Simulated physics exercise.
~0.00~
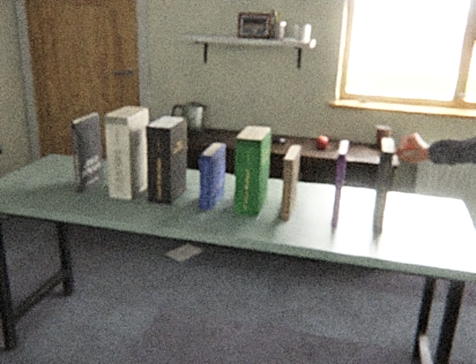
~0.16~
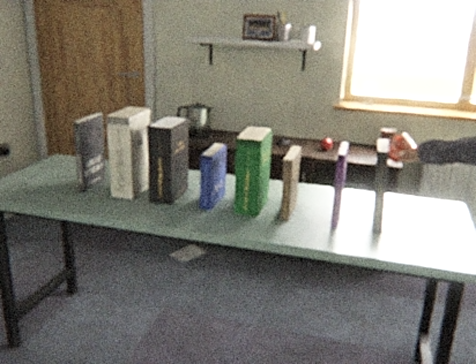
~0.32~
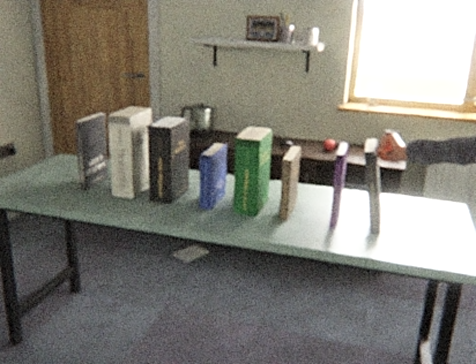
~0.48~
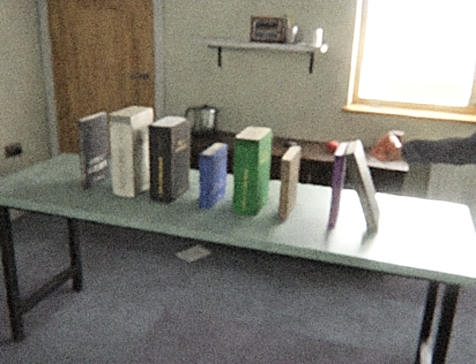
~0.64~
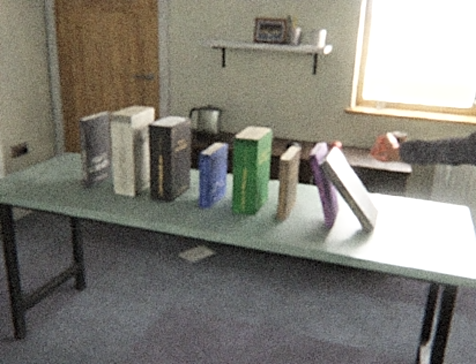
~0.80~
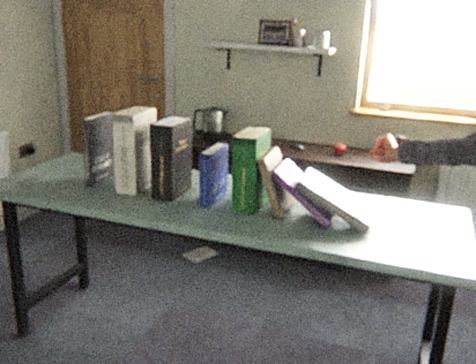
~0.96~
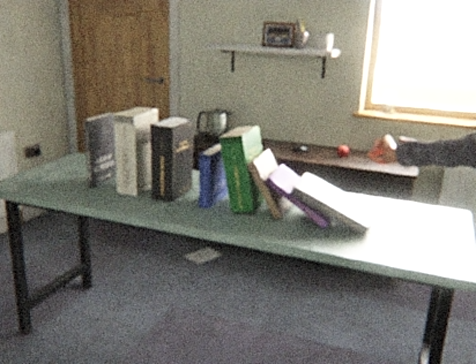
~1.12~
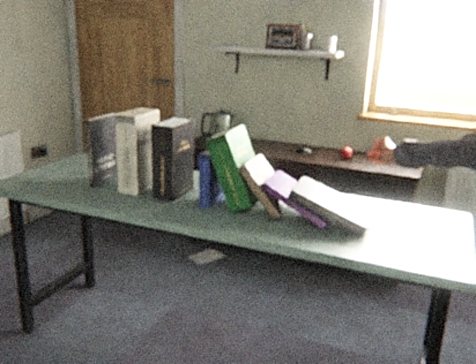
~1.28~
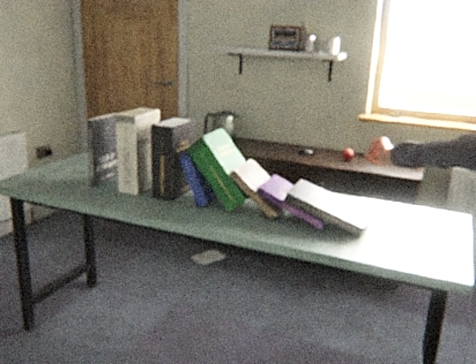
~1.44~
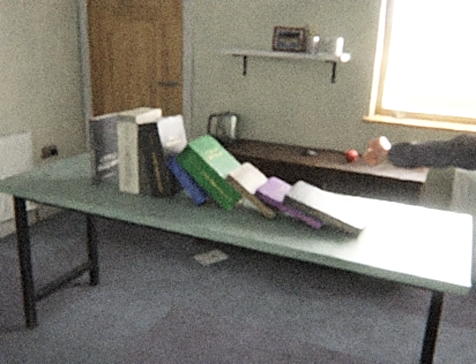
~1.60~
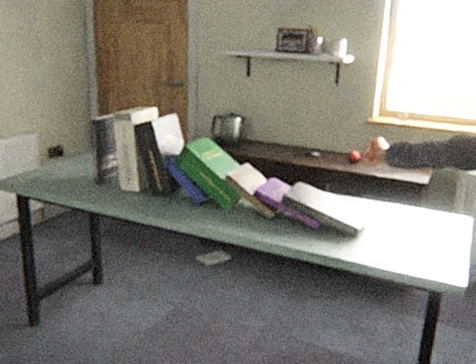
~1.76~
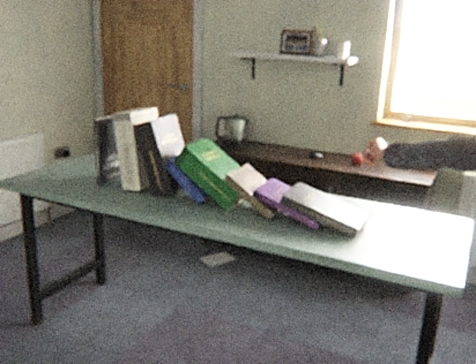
In a room with a long green table, a hand tipped the rightmost of eight upright books, and they toppled leftward one after another through the purple, green and blue ones, ending in a slanted heap against the dark and pale books still standing at the left.
